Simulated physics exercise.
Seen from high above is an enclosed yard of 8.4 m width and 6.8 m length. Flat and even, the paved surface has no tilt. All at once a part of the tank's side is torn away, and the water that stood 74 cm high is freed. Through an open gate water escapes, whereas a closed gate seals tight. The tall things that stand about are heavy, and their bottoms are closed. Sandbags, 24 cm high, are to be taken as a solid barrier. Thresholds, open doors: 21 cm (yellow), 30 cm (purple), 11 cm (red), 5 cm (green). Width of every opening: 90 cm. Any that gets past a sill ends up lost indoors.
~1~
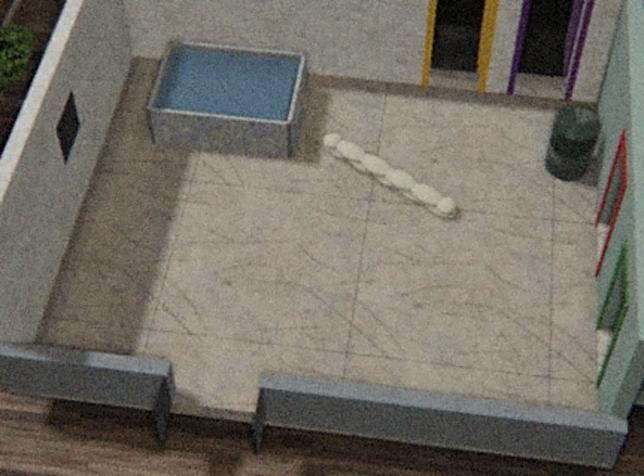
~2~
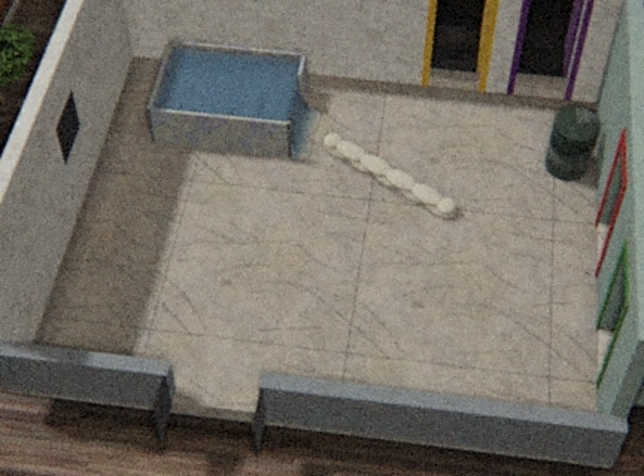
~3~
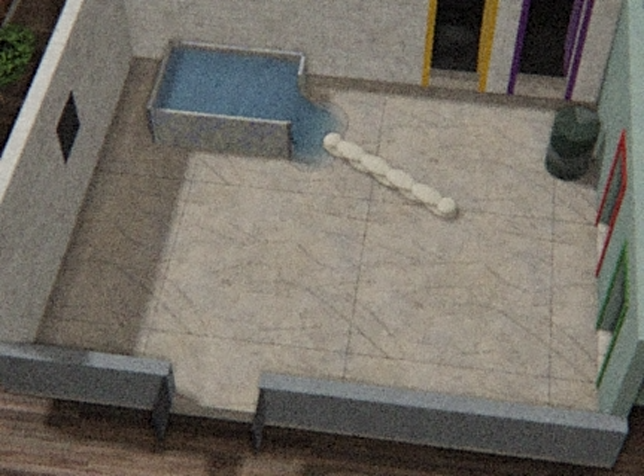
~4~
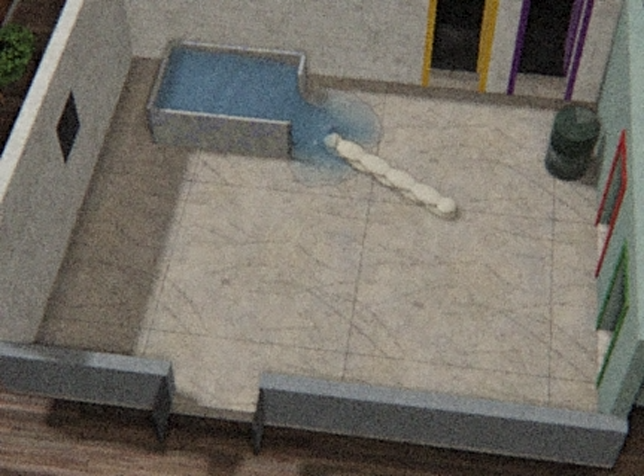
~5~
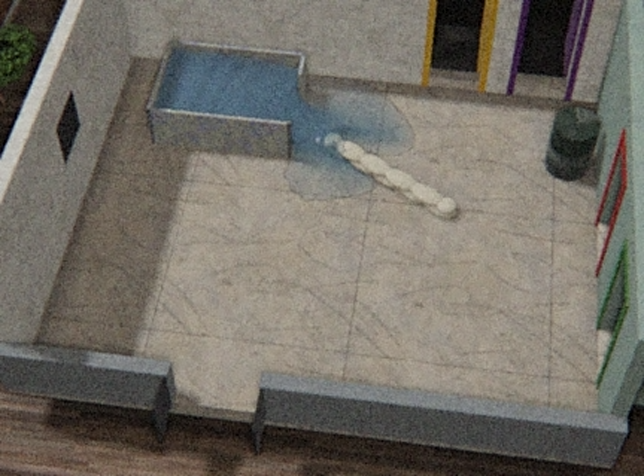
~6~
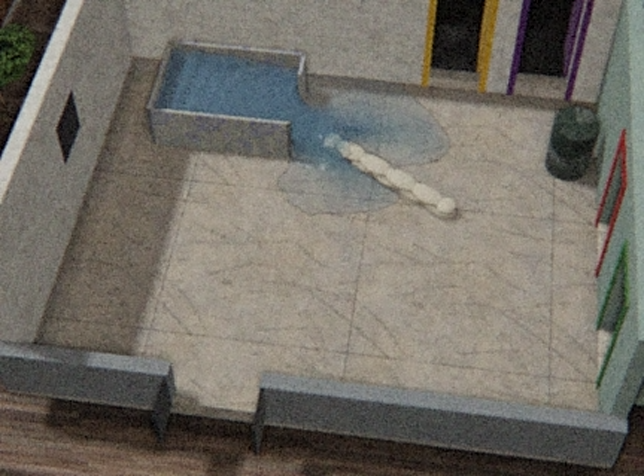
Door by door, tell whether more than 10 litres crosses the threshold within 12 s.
Result: Yellow door: Short of the limit; purple door: Short of the limit; red door: Short of the limit; green door: Beyond the limit.
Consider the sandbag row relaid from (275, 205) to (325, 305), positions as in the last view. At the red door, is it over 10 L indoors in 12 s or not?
Result at red: Limit broken.
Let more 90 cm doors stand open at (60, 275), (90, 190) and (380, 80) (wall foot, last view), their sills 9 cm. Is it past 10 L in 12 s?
The first one doesn't reach it, the second one doesn't reach it, and the third one exceeds it.
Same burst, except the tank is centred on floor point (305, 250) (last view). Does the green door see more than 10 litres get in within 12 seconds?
Lab note: Green door, limit broken.
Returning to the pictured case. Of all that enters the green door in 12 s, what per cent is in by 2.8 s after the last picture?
By that time, around 0 per cent.
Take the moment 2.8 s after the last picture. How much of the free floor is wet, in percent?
Some 60 per cent of the floor is wet.
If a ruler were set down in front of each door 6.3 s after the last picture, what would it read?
Measured in centimetres, the yellow door gives 11, the purple door 10, the red door 5 and the green door 12.
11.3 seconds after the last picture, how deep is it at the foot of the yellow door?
Reading: Close to 6.0 cm.
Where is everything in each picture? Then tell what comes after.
The first picture shows the tank at (228, 84) is whole and still, 74 cm deep.
In the second picture, the front is at (302, 159), 0.7 m from the gap at (293, 119); 0.3 m2 of floor is under water; 74 cm left at the back of the tank.
In the third picture, the front is at (318, 166), 0.9 m from the gap at (293, 121); 0.9 m2 of floor is under water; 74 cm left at the back of the tank.
In the fourth picture, the front is at (378, 128), 1.5 m from the gap at (293, 123); 2.1 m2 of floor is under water; 74 cm left at the back of the tank.
In the fifth picture, the front is at (408, 134), 2.0 m from the gap at (293, 123); 3.4 m2 of floor is under water; 73 cm left at the back of the tank.
In the sixth picture, water pours out at (293, 123) and has run 2.6 m, to (443, 137); typically 5 cm deep outside, 66 cm at the tank's back.
Then, 0.7 s after the last picture water covers 25 % of the floor and is deepest (46 cm) near (315, 145); yellow door 17 cm at the sill, 0 L in, purple door not reached, red door not reached, green door not reached.
Then, 1.5 s after the last picture water covers 40 % of the floor and is deepest (38 cm) near (315, 145); yellow door 18 cm at the sill, 0 L in, purple door 11 cm at the sill, 0 L in, red door not reached, green door not reached.
Then, 2.8 s after the last picture water covers 60 % of the floor and is deepest (35 cm) near (580, 149); yellow door 12 cm at the sill, 0 L in, purple door 20 cm at the sill, 0 L in, red door 13 cm at the sill, 1 L in, green door 9 cm at the sill, 0 L in.
Then, 6.3 s after the last picture water covers 65 % of the floor and is deepest (14 cm) near (445, 357); yellow door 11 cm at the sill, 0 L in, purple door 10 cm at the sill, 0 L in, red door 5 cm at the sill, 4 L in, green door 12 cm at the sill, 53 L in.
Then, 11.3 s after the last picture water covers 95 % of the floor and is deepest (9 cm) near (524, 224); yellow door 6 cm at the sill, 0 L in, purple door 5 cm at the sill, 0 L in, red door 7 cm at the sill, 4 L in, green door 8 cm at the sill, 141 L in.
